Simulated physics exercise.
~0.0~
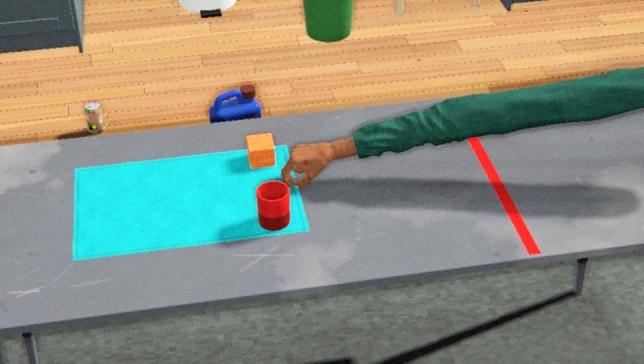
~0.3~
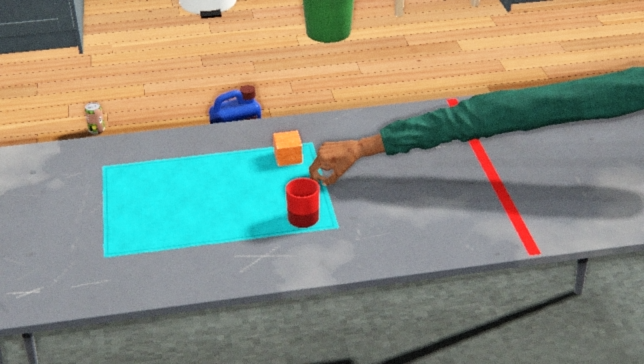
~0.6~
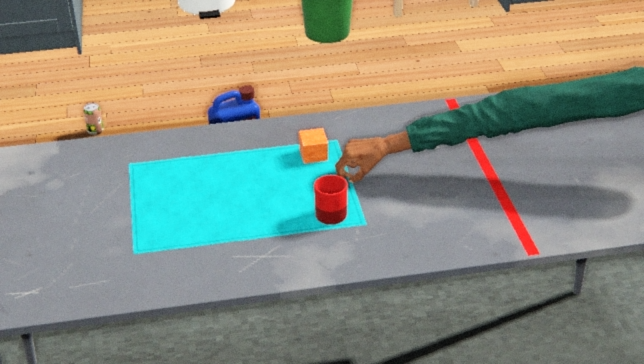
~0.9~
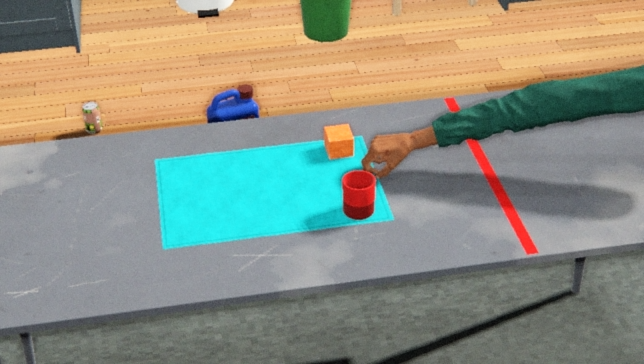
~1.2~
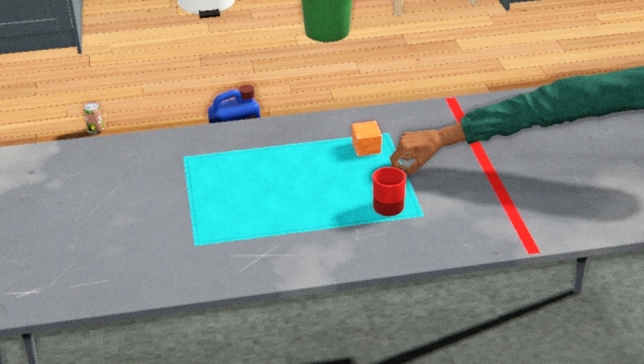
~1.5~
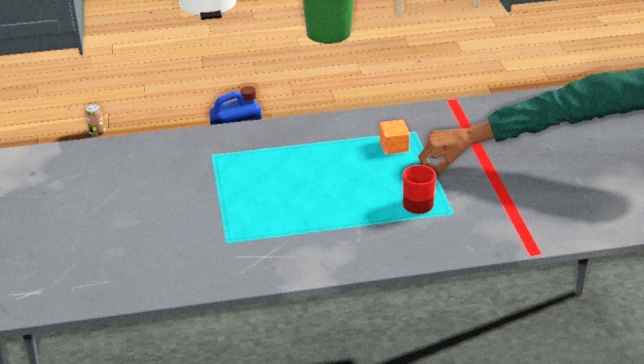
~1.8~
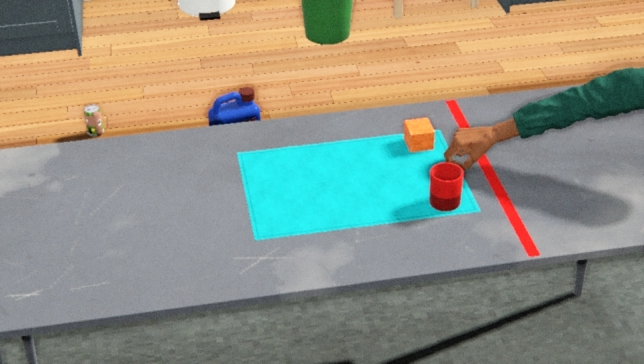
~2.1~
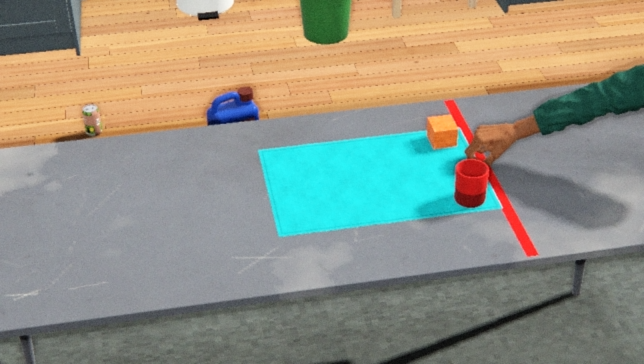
On a scuffed grey table above a wooden floor, a turquoise place mat lies flat with an orange block near its back edge and a red mug near its front right corner. A hand in a green sleeve grips the mat's right side and draws it steadily to the right, toward a strip of red tape. The block and the mug ride along with the cloth, both staying upright and keeping their places. The arm keeps pulling until the mat's right edge reaches the tape. There, the block and the mug are both still on the mat.
